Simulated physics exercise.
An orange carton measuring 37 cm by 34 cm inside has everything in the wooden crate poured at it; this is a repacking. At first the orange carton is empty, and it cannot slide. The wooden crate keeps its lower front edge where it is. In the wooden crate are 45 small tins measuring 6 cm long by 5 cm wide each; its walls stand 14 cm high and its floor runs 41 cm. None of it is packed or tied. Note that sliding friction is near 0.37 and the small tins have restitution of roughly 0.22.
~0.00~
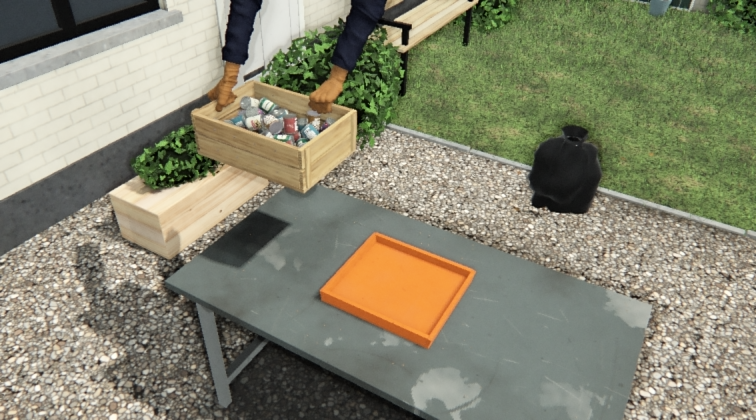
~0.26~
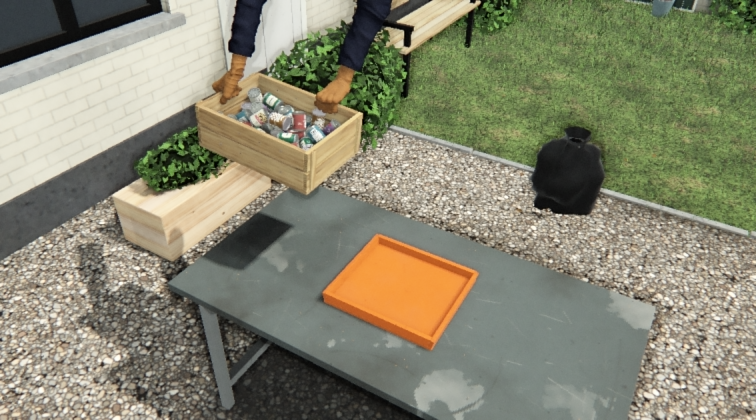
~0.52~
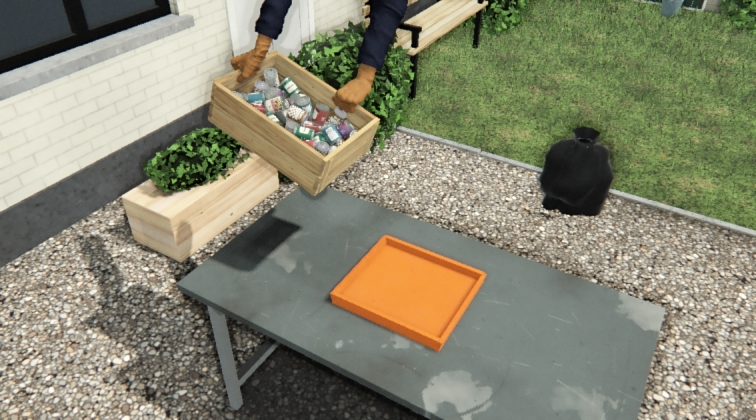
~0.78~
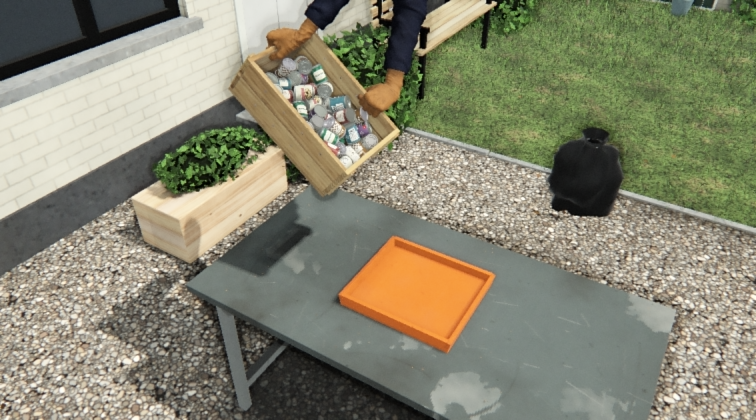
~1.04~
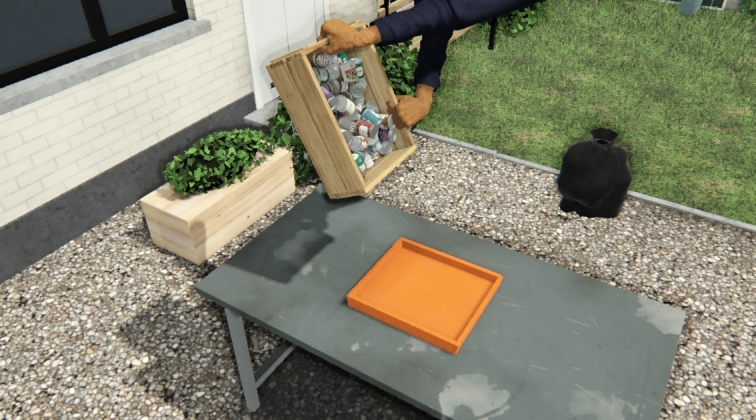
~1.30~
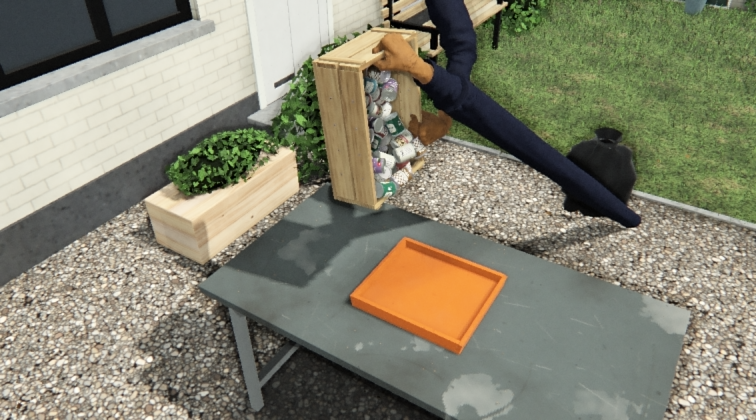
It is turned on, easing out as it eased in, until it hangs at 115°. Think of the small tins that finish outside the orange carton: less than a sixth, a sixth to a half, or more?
One-sixth to one-half of the small tins finish outside the orange carton.
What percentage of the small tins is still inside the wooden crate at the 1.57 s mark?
About 65 %, still inside.
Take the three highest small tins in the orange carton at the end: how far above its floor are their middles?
Roughly 7 cm.
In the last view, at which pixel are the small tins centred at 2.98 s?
Somewhere around (454, 300) in pixels.
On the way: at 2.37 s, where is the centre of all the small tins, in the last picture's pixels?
Somewhere around pixel (454, 300) in the last view.
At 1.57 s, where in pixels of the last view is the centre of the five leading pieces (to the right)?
Centre: Approx. (455, 268) px.
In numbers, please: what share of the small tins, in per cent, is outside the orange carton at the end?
Estimated share: Around 25 in a hundred.
After 1.57 s, tilt 103°; 30 still in the wooden crate, 3 in the orange carton, 1 outside the orange carton and 11 in the air.
After 1.90 s, tilt 115°; 6 still in the wooden crate, 12 in the orange carton, 14 outside the orange carton and 13 in the air.
After 2.37 s, tilt 115°; 33 in the orange carton and 12 outside the orange carton.
Final count (at 2.98 s), 33 in the orange carton and 12 outside the orange carton. Asked share, 12 of 45, 27 per cent.
